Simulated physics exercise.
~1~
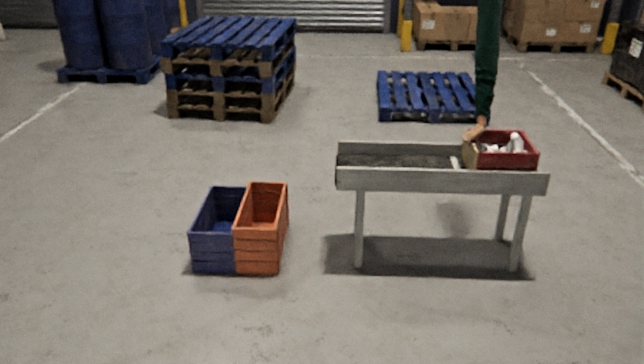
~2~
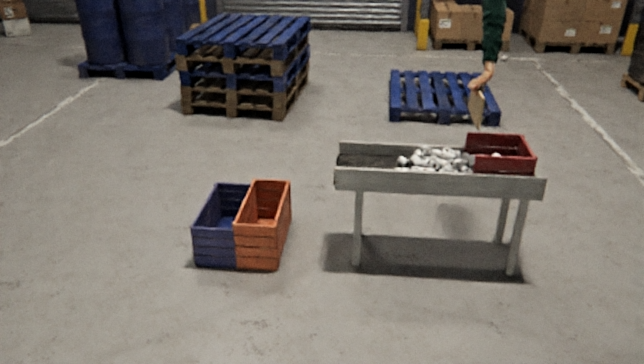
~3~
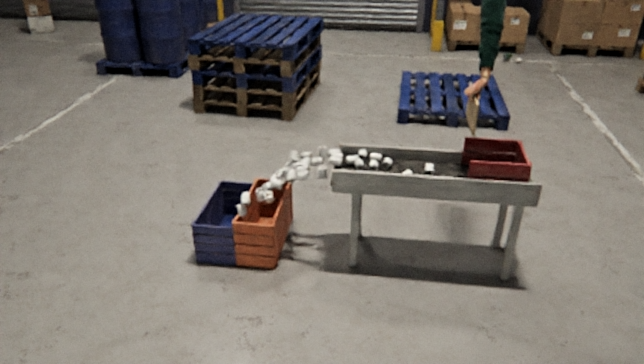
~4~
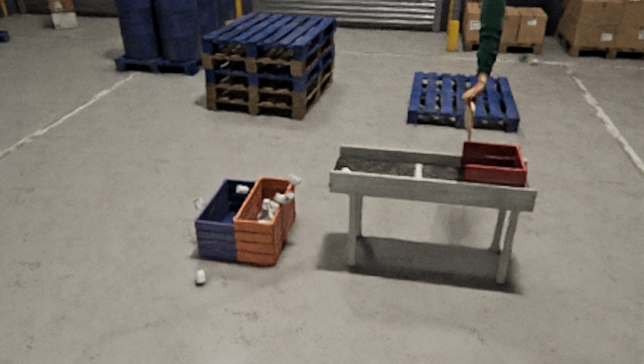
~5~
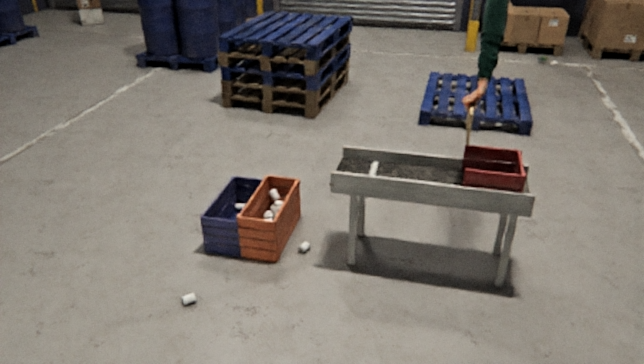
On a warehouse floor, a hand lifts a gate and white rolls stream left off a belt, most landing in an orange tote.
